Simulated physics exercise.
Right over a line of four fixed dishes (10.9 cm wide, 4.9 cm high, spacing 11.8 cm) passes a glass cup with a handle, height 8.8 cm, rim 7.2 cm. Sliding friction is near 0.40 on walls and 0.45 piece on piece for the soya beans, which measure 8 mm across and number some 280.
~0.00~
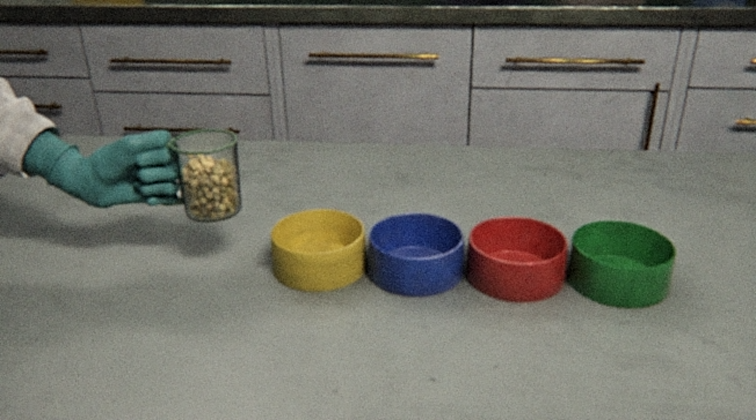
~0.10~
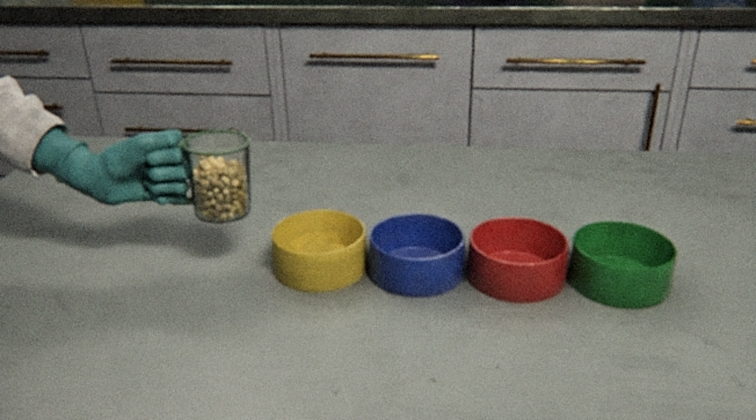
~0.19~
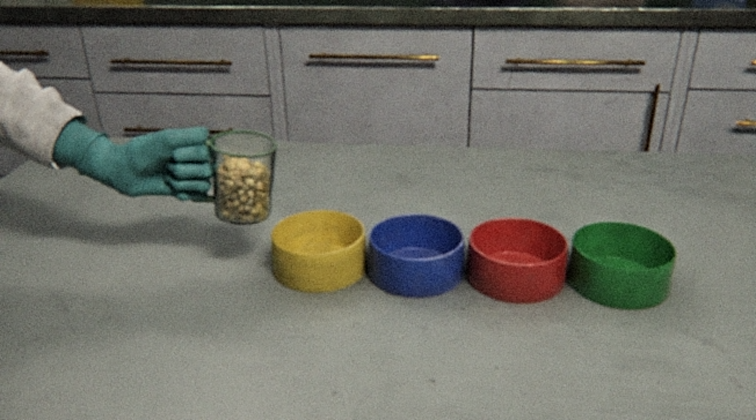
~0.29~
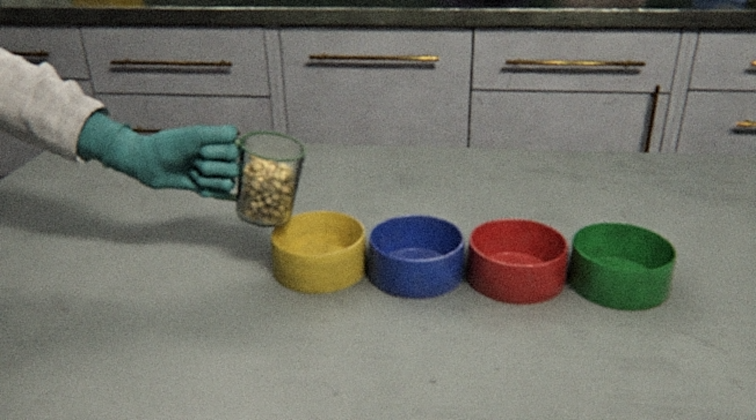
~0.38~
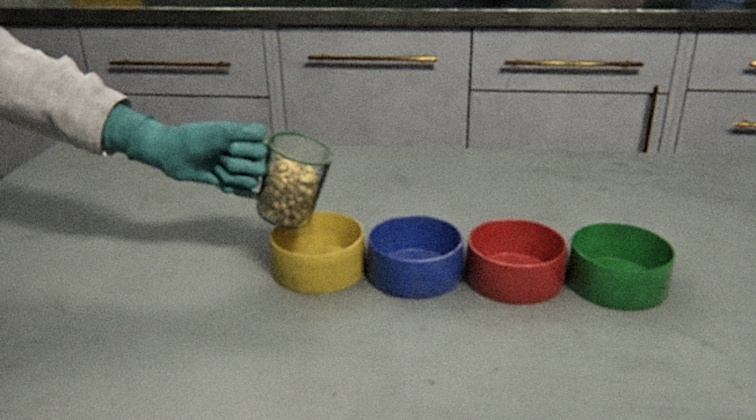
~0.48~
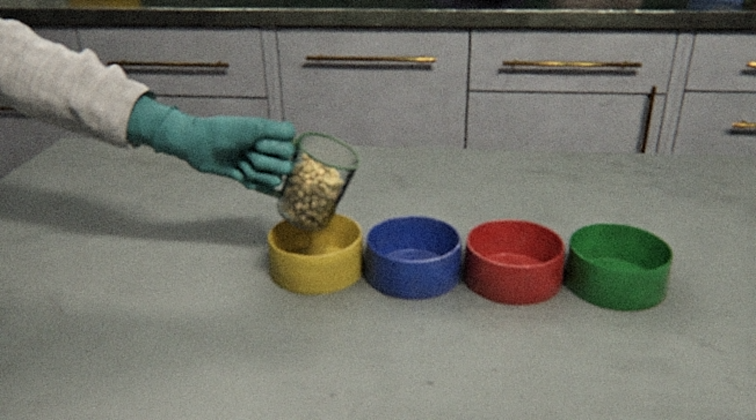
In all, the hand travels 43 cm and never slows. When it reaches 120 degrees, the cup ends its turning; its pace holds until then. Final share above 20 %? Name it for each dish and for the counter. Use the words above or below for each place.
Red dish: Below; blue dish: Below; green dish: Above; yellow dish: Below; counter: Below.
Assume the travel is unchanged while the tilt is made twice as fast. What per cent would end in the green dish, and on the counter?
That gives green 40 with 10 for the counter.
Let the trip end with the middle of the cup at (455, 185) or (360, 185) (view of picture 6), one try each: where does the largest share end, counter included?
Most lands at red on the first run and at blue on the second.
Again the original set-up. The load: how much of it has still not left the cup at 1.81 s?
I'd estimate some 90 per cent of the load.
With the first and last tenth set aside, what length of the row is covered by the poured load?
I'd put it near 6 cm.
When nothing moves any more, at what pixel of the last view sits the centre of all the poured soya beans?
Estimated resting centre: Around (620, 271).
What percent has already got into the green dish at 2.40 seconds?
By that moment it's near 100 percent.
After 1.28 s, tilt 69 degrees; cup holds 100 %.
After 1.81 s, tilt 98 degrees; cup holds 90 %, green 10 %.
After 2.40 s, tilt 120 degrees; cup holds 0 %, green 100 %.
At rest (2.9 s), red 0 %, blue 0 %, green 100 %, yellow 0 %, counter 0 %.
